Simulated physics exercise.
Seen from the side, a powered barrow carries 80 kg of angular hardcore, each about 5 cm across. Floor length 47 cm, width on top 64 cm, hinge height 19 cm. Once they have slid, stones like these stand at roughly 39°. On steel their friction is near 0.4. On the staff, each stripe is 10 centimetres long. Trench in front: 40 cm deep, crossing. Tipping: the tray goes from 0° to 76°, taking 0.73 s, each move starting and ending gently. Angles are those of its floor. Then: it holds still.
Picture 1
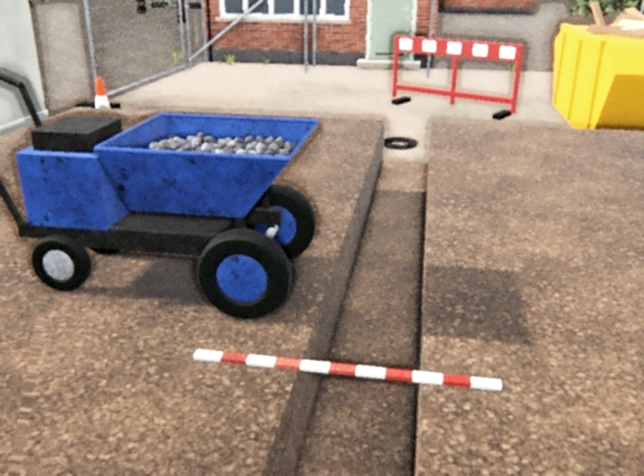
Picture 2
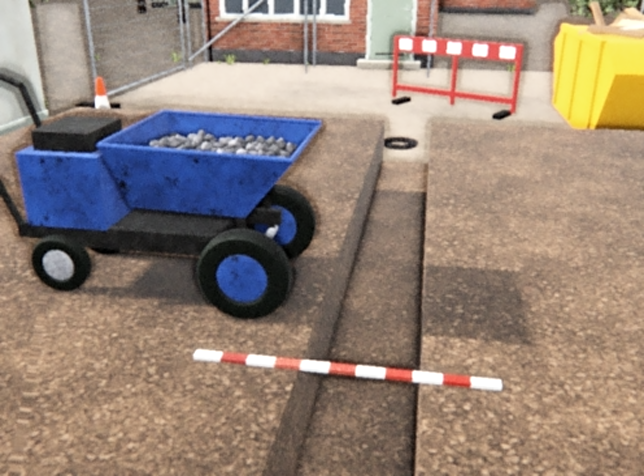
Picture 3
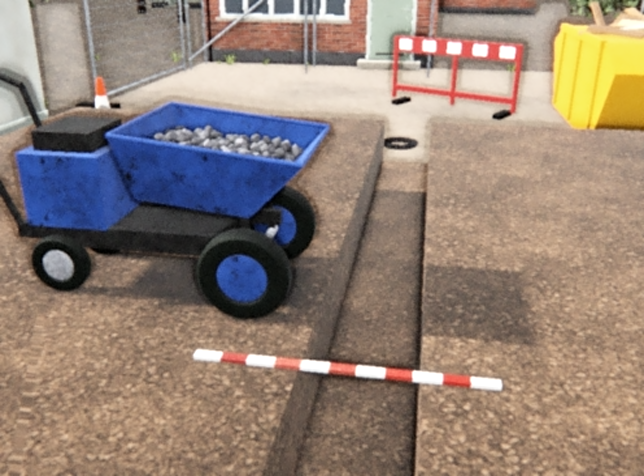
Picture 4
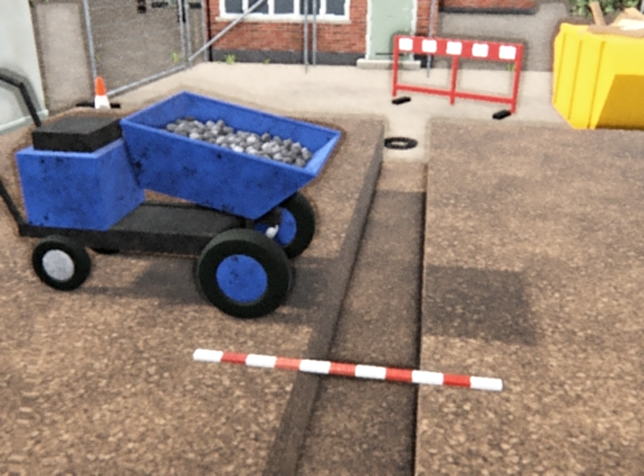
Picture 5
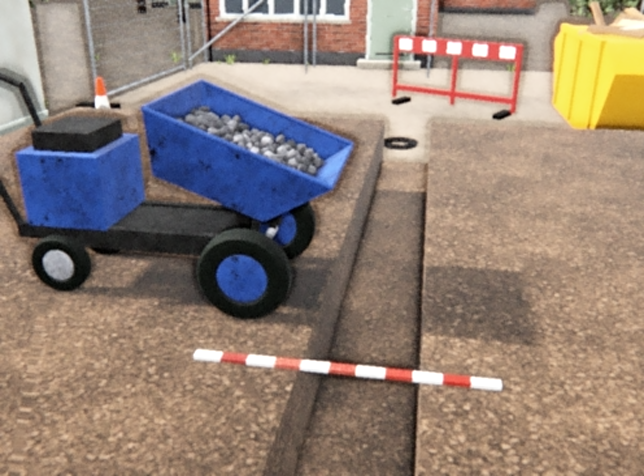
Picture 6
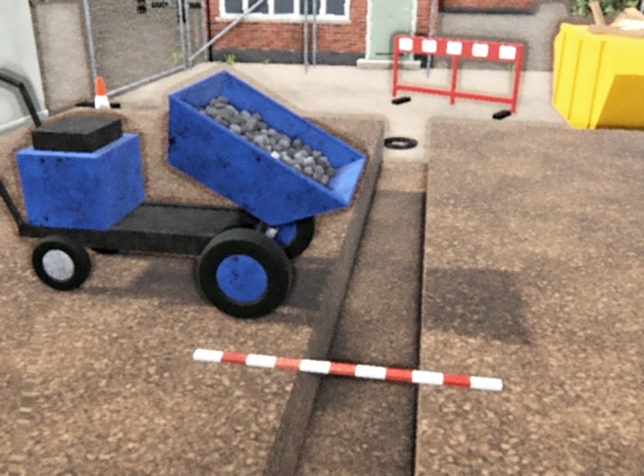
A blue powered barrow loaded with grey stones stood beside a trench with a red and white striped staff across it, and its tray gradually tilted up at the back, sloping down toward the right.
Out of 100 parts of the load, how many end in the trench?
Some 69 out of 100.
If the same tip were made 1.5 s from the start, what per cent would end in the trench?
Estimate: About 85 %.
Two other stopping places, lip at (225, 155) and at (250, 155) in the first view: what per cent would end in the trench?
First some 100, then 100 per cent.
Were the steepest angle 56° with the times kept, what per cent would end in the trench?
Roughly 20 per cent would end in the trench.
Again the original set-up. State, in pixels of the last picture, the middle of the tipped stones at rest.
At about pixel (406, 357) in the last view.
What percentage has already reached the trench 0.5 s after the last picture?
Approx. 25 % of the load.
Then, 0.2 s after the last picture the floor is at 64°, 100 % in the tray; the foremost stones are at (370, 244).
Then, 0.5 s after the last picture the floor is at 76°, 65 % in the tray, 23 % in the trench, 12 % past the trench; the foremost stones are at (459, 311).
Then, 0.9 s after the last picture the floor is at 76°, 17 % in the tray, 50 % in the trench, 33 % past the trench; the foremost stones are at (575, 300).
Then, 2.8 s after the last picture the floor is at 76°, 0 % in the tray, 69 % in the trench, 31 % past the trench; the foremost stones are at (620, 300).
